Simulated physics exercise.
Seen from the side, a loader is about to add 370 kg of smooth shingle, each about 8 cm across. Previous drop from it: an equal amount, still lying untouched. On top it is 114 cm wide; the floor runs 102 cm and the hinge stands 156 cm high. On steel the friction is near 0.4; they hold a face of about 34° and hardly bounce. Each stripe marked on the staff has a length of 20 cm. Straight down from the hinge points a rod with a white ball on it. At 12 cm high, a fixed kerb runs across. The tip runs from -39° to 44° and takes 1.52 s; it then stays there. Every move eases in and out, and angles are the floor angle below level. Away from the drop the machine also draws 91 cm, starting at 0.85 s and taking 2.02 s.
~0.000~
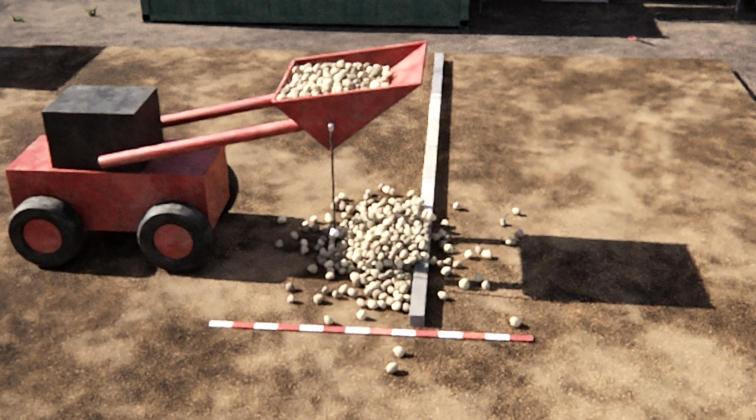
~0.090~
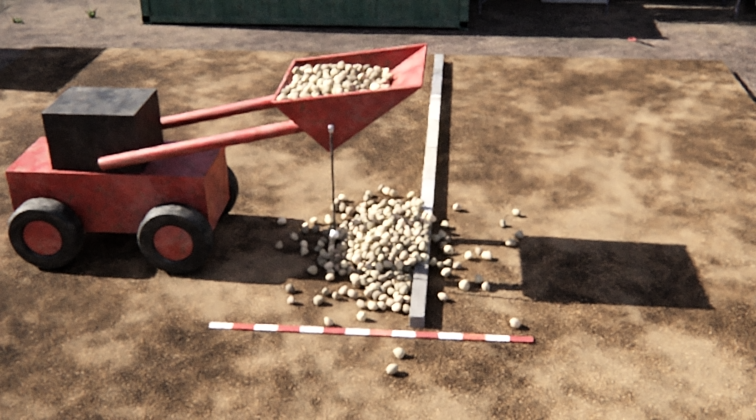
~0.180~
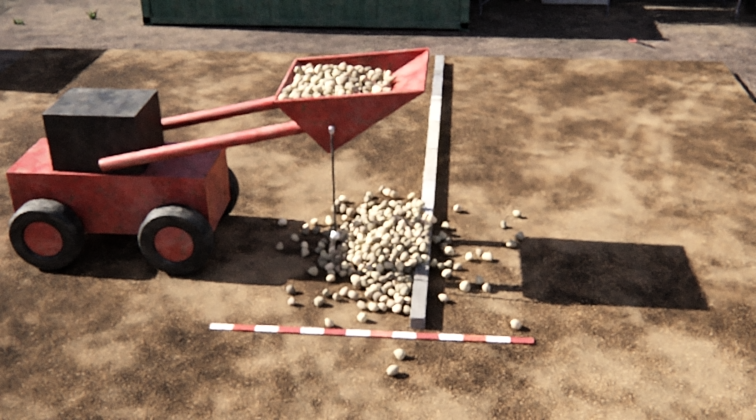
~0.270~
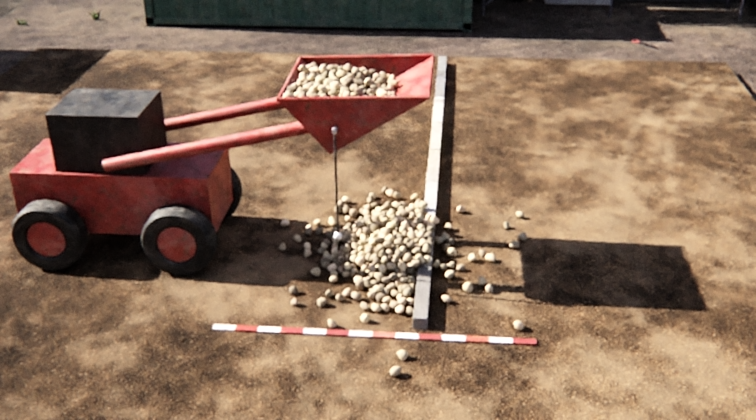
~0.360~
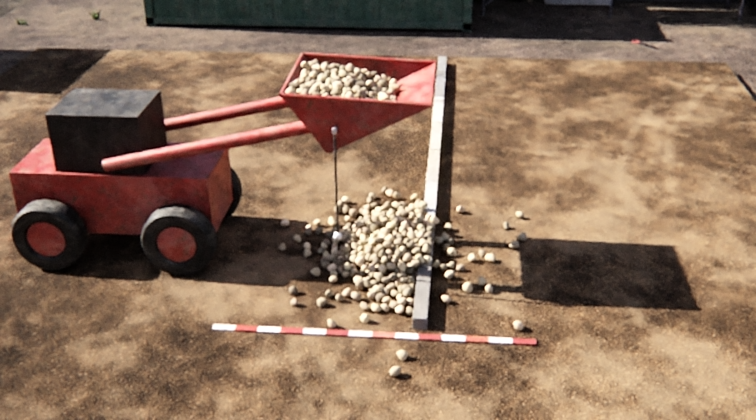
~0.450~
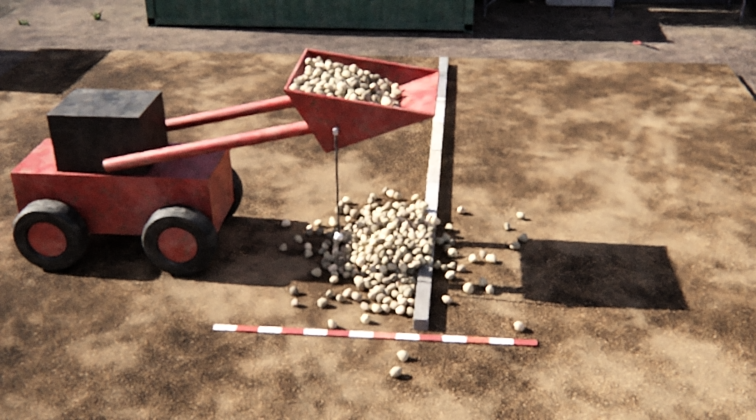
A red loader held a bucket of pale, round stones above a heap piled against a kerb, then slowly tilted the bucket forward, lowering its right-hand lip while the heap below lay still.
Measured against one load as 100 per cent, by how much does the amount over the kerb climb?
The amount climbs by some 48 per cent of a load.
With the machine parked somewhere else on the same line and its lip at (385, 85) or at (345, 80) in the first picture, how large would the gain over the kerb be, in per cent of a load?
First place: Roughly 15 %; second place: Roughly 0 %.
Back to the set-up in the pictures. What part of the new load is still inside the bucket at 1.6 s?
About 15 percent.
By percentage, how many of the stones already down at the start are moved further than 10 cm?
I'd put it at about 15 per cent.
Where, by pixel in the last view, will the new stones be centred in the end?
The centre sits about (424, 248).
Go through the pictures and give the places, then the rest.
The bucket is at -39°, its lip at (421, 84); the top of the load is at (354, 72). The earlier load is highest near (386, 232), 23 cm above ground level, 94 % on this side of the kerb, 5 % over the kerb, in the first frame.
Lip at (422, 86), floor tilted -38°, highest stones at (338, 72); the stones move at 0.1 m/s on average, in the second frame.
Lip at (424, 91), floor tilted -36°, highest stones at (339, 73); the stones move at 0.1 m/s on average, in the third frame.
The bucket is at -32°, its lip at (429, 97); the top of the load is at (325, 73); the stones move at 0.2 m/s on average, in the fourth frame.
Lip at (432, 105), floor tilted -27°, highest stones at (318, 70); the stones move at 0.2 m/s on average, in the fifth frame.
The bucket is at -21°, its lip at (435, 116); the top of the load is at (317, 69); the stones move at 0.3 m/s on average, in the sixth frame.
After 1.1 s the floor is at 31°; in per cent of one load, 100 in the bucket, 95 on this side of the kerb, 5 over the kerb; the foremost stones are at (507, 255).
After 1.6 s the floor is at 44°; in per cent of one load, 17 in the bucket, 159 on this side of the kerb, 24 over the kerb; the foremost stones are at (508, 254).
After 3.3 s the floor is at 44°; in per cent of one load, 0 in the bucket, 146 on this side of the kerb, 54 over the kerb; the foremost stones are at (577, 264).
After 6.0 s the floor is at 44°; in per cent of one load, 0 in the bucket, 146 on this side of the kerb, 54 over the kerb; the foremost stones are at (577, 264). Net gain over the kerb, 48.
